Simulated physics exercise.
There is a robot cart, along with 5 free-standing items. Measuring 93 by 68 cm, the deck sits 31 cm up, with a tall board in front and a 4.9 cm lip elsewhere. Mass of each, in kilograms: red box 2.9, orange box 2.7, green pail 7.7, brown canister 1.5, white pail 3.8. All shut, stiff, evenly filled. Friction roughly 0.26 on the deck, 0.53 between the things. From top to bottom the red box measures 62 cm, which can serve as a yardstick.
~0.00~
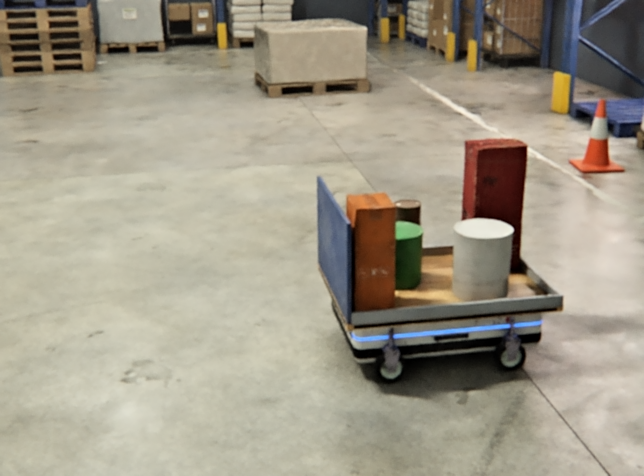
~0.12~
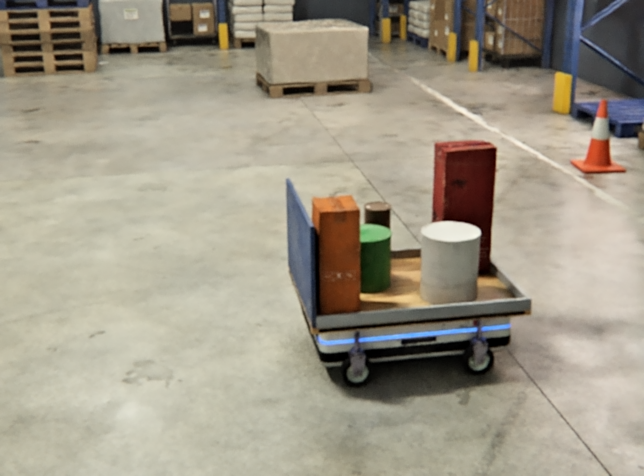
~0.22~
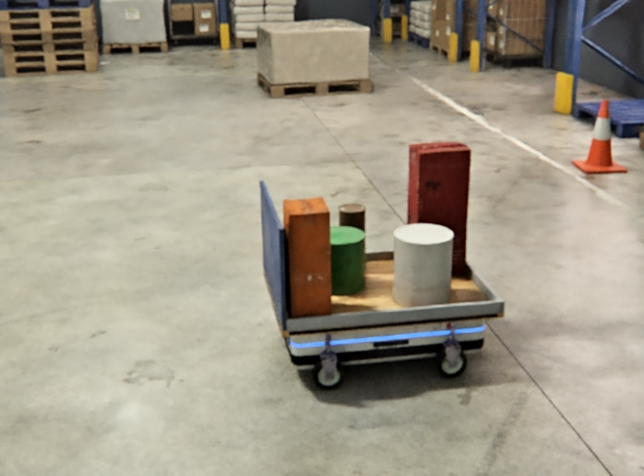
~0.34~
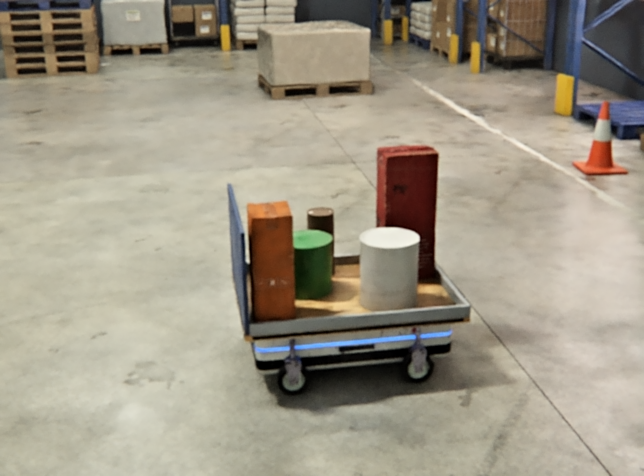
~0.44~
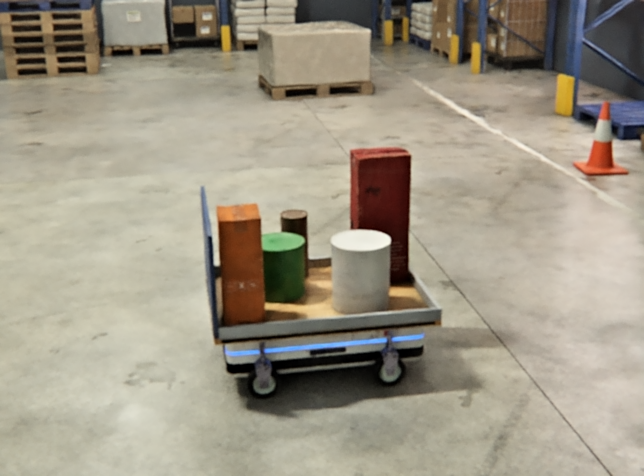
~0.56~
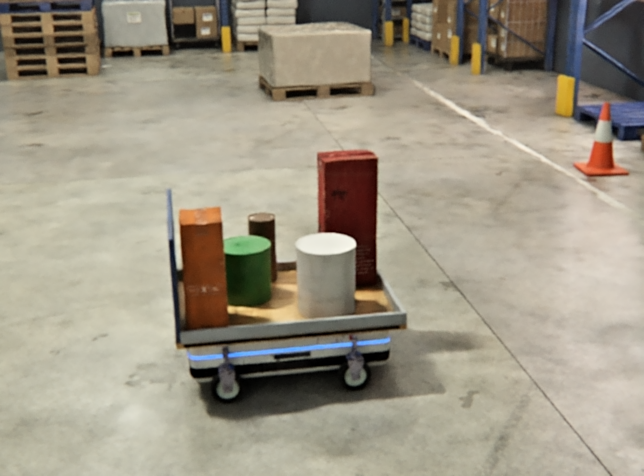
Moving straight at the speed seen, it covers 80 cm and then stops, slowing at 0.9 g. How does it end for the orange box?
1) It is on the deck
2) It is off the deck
1, it is on the deck.
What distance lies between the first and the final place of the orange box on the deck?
Net distance near 2 cm.
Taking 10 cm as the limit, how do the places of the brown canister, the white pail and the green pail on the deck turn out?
First, the brown canister is moved away; second, the white pail is moved away; third, the green pail is moved away.
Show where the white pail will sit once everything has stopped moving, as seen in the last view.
It ends up at about (234, 284).
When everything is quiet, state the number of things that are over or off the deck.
That comes to 0.
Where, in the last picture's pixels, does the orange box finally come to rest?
Around (157, 274).
Around 0.76 s, cart 90 cm along; orange box shifted 3 cm near (157, 274); brown canister shifted 7 cm; red box shifted 7 cm.
Around 0.86 s, cart 90 cm along, stopped; orange box shifted 3 cm near (157, 274); brown canister shifted 15 cm; red box shifted 15 cm.
Finally (1.5 s), not toppled but over 10 cm from the start, red box, green pail, brown canister and white pail; the last one still in place (within 10 cm). In the last view, orange box near (157, 274).
